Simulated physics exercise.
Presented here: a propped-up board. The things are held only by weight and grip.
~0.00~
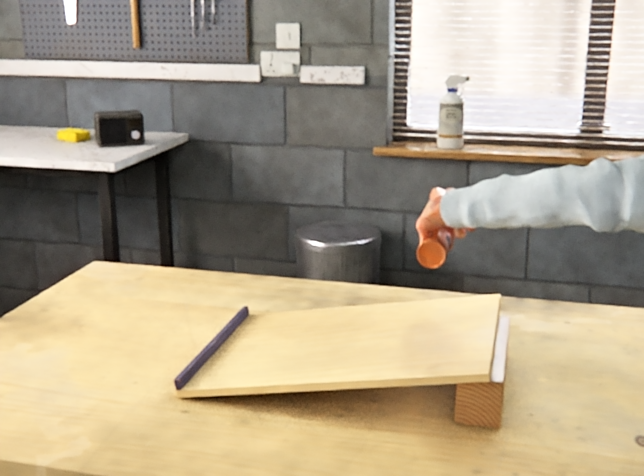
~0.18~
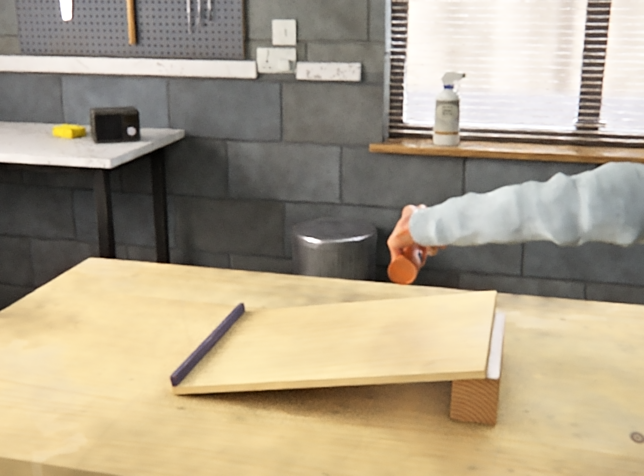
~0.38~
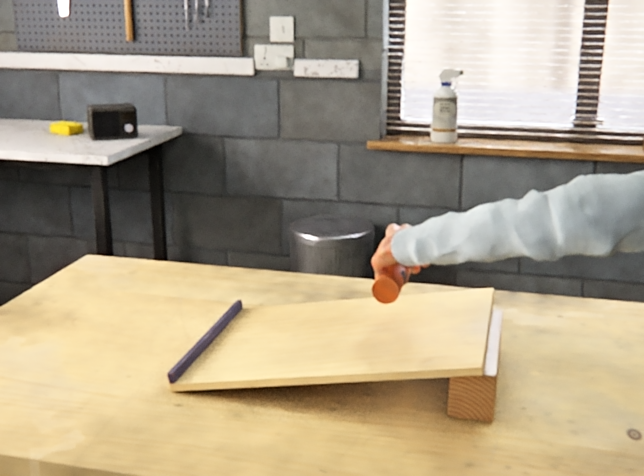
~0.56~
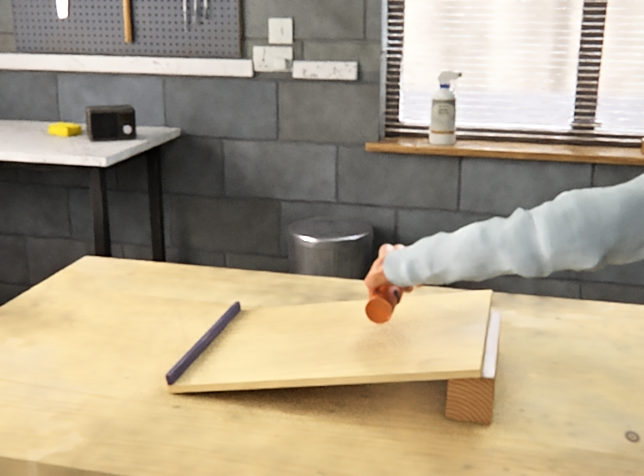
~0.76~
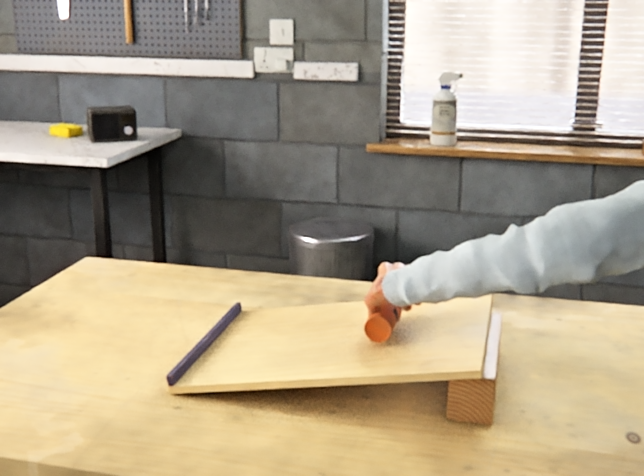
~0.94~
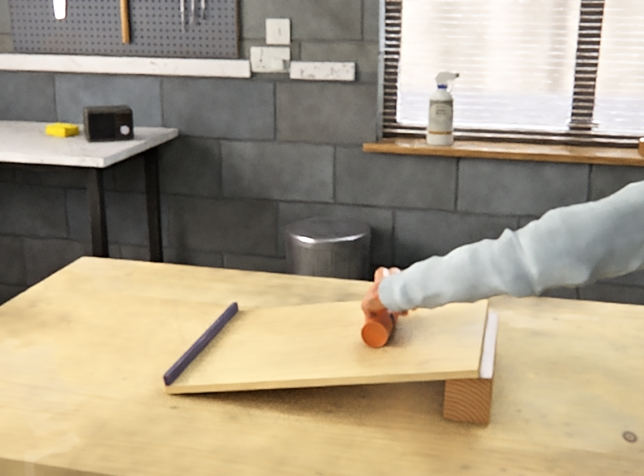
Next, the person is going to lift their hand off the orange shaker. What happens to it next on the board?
It gives way to the slope.
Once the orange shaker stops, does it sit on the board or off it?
Orange shaker - still on top.
Around 1.34 s, orange shaker displaced about its own width near (349, 322).
Around 1.54 s, orange shaker displaced well along near (303, 325).
Around 1.74 s, orange shaker displaced well along near (237, 330).
Around 1.84 s, orange shaker displaced well along near (219, 329).
Finally (2.4 s), moved from the start, orange shaker. Final places as the last picture's camera would see them, orange shaker near (217, 331). The orange shaker slides or rolls down.
